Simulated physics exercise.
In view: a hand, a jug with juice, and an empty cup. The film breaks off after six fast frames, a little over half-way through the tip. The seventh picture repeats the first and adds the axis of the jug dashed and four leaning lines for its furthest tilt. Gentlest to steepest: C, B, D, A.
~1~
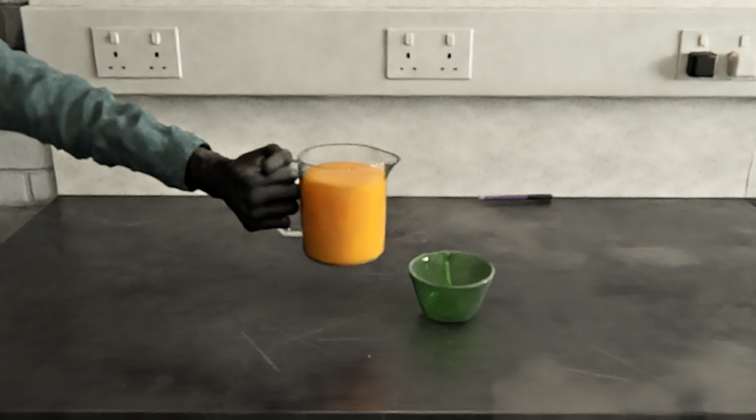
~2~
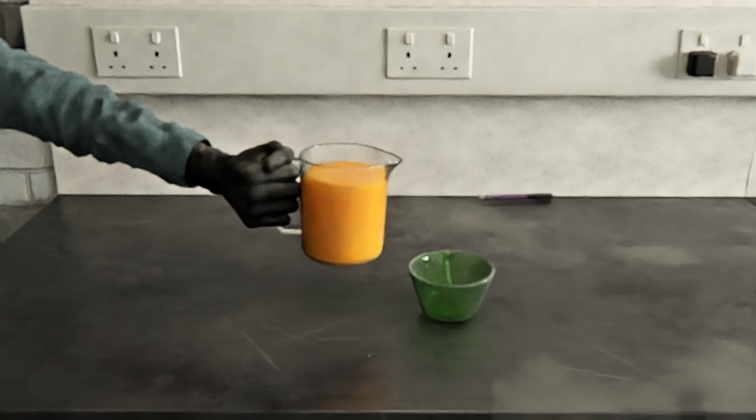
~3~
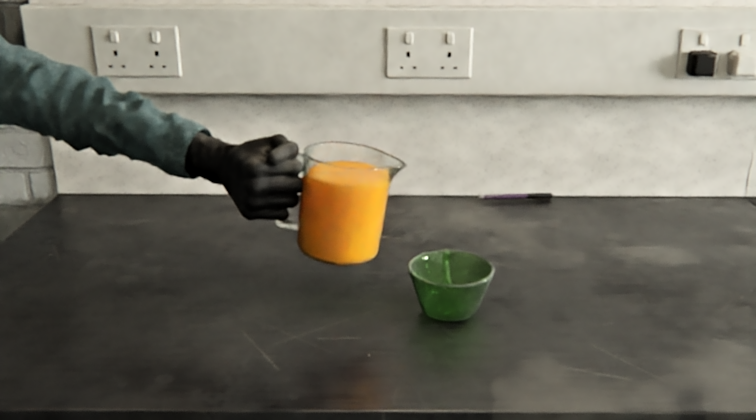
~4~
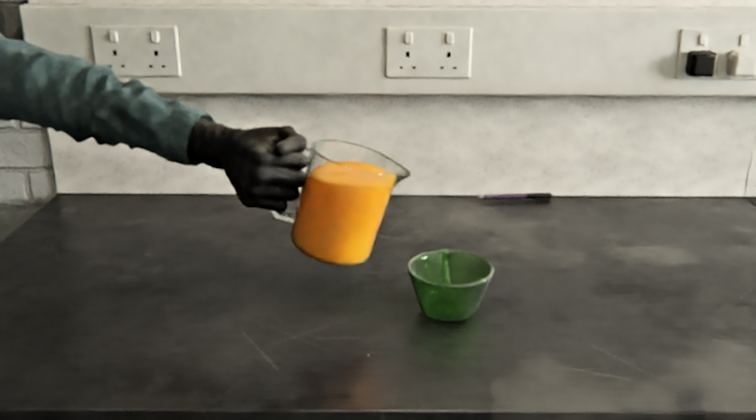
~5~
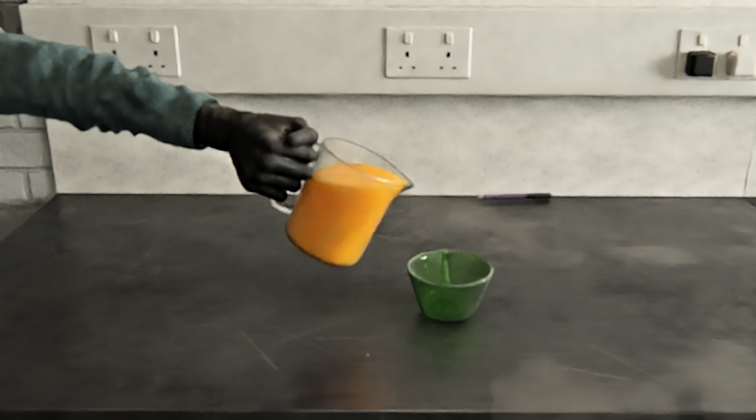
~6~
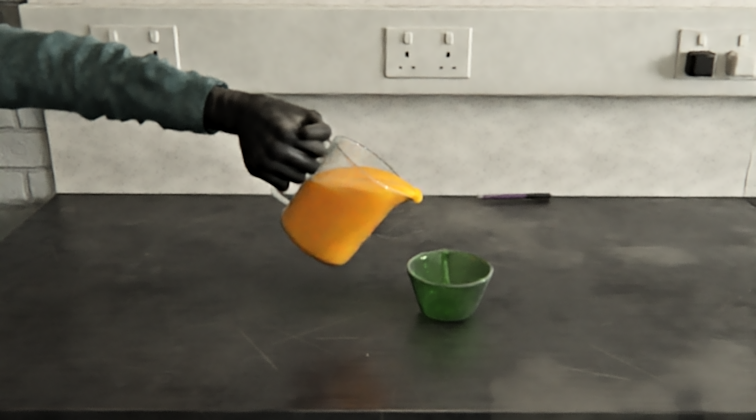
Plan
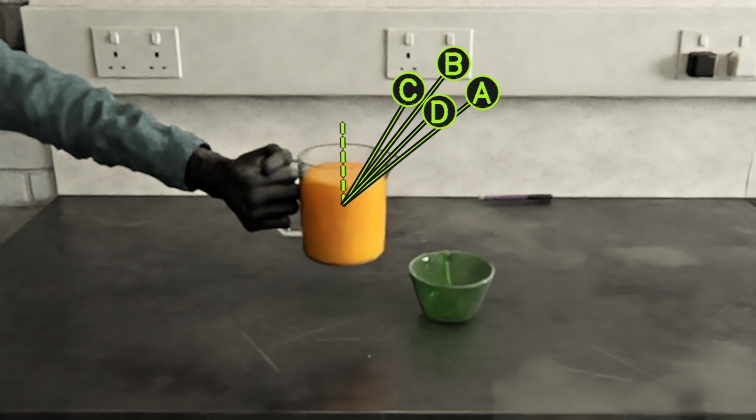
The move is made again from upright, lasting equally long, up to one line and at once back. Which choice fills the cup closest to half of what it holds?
The best tilt is A.
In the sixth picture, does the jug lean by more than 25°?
Yes, it does.
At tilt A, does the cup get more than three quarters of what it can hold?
No.
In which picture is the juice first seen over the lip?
Picture 6.
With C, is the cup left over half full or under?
Under half.
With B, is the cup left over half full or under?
Under.
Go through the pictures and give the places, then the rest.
Upright, lip at (399, 159); rim of the cup round (451, 268); nothing has left yet.
Upright, lip at (401, 160); nothing has left yet.
Tipped about 7°, lip at (405, 165); nothing has left yet.
Tipped about 15°, lip at (409, 173); nothing has left yet.
Tipped about 26°, lip at (413, 185); nothing has left yet.
Tipped about 36°, lip at (414, 198); juice is over the lip, down to (414, 198).
On the marked copy, A at (469, 103); B at (442, 76); C at (403, 105); D at (424, 122).
Choosing A, the cup ends with about 49 % of what it can hold; 3 % of the juice is spilt.
Choosing B, the cup ends with about 20 % of what it can hold.
Choosing C, the cup ends with about 11 % of what it can hold.
Choosing D, the cup ends with about 33 % of what it can hold.
